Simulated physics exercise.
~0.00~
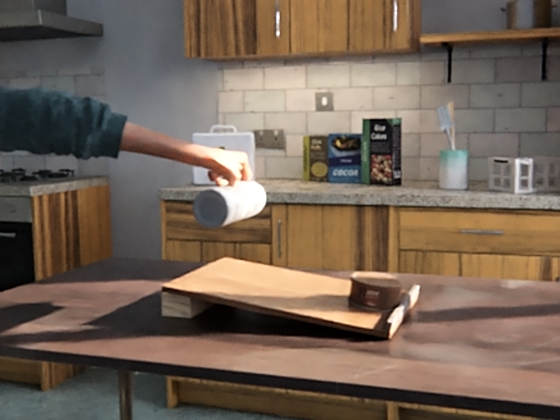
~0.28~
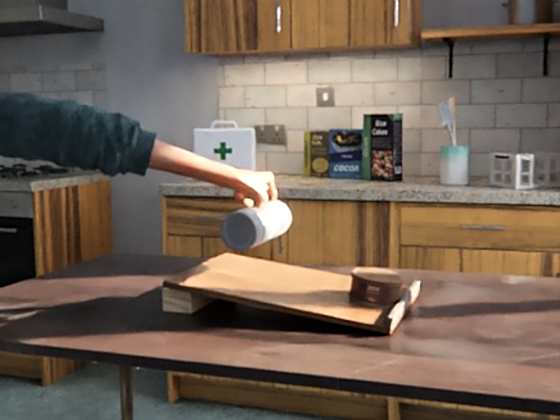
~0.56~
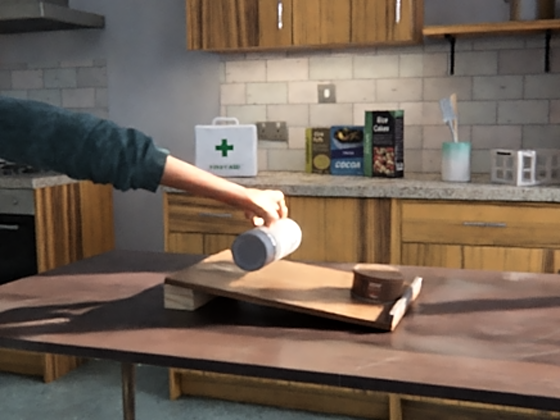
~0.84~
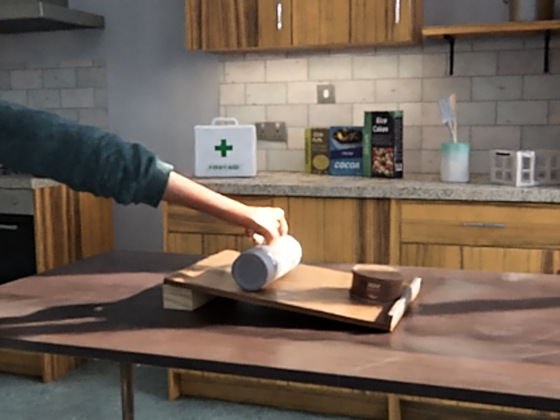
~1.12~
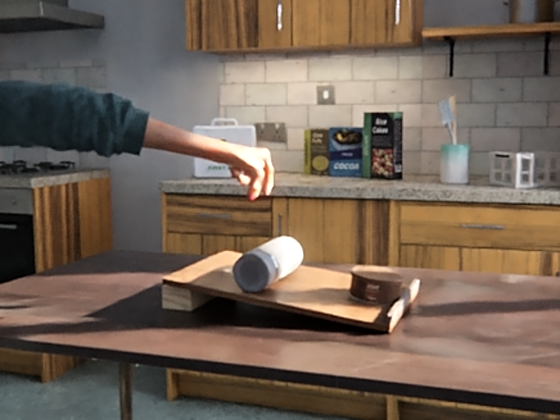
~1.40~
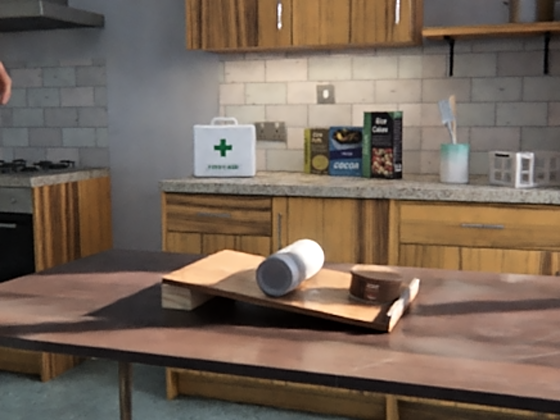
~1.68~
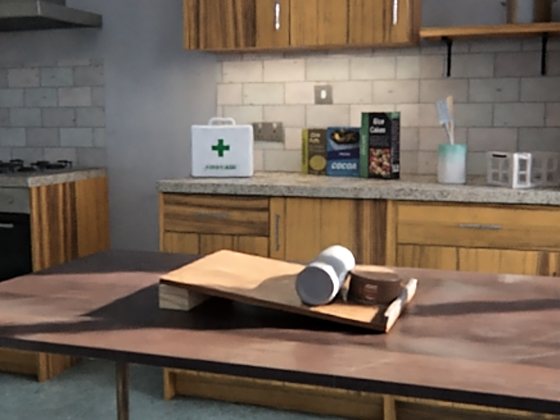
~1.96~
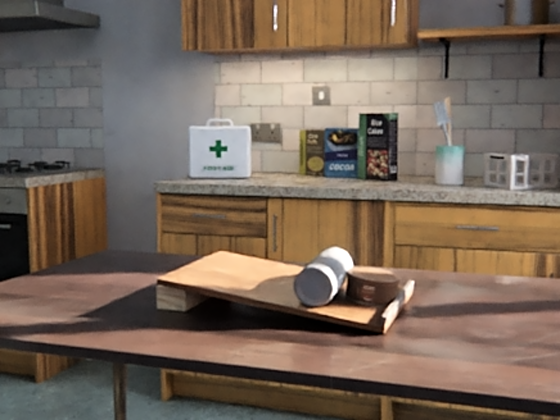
A grey bottle rolled a short way down a sloping wooden board on a kitchen table after a hand lowered it there on its side, let go and drew back. It ended up resting against the brown tub, which stayed in place.
